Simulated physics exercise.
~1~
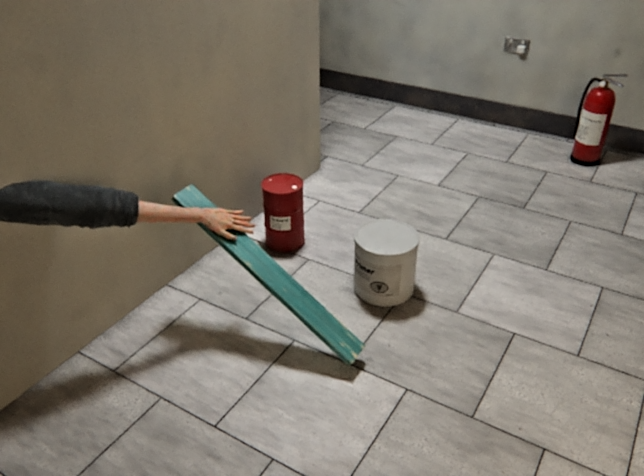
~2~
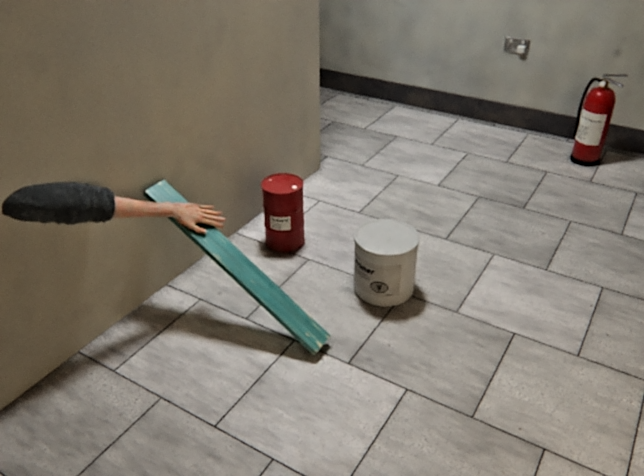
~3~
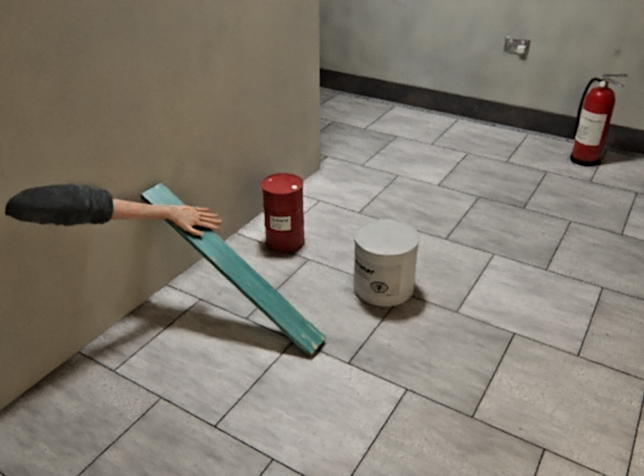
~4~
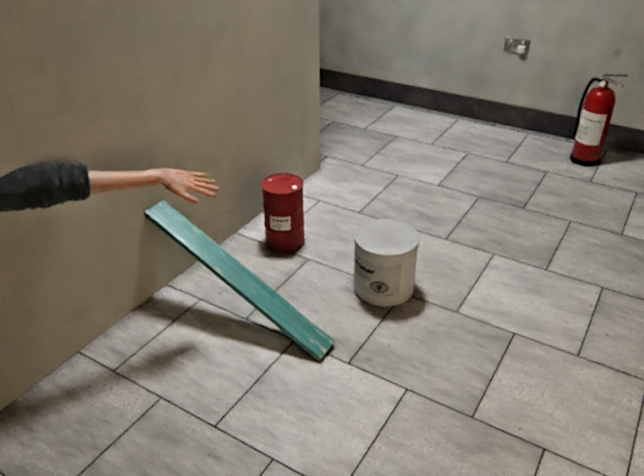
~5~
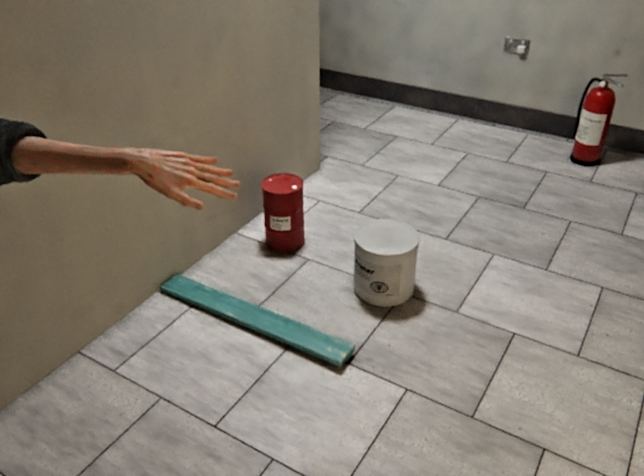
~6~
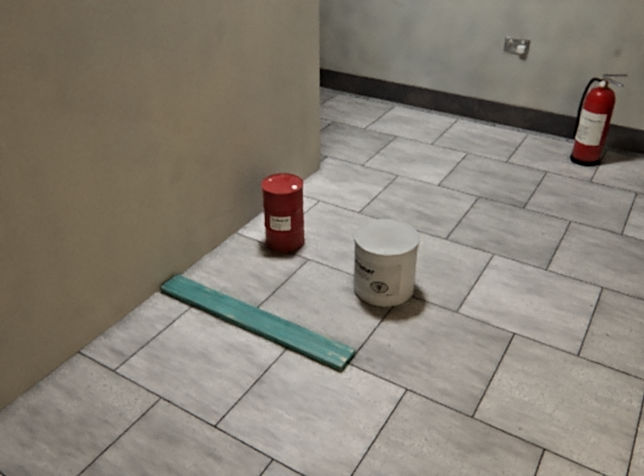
A hand leans a turquoise plank on the wall, lets go, and it slides down flat.
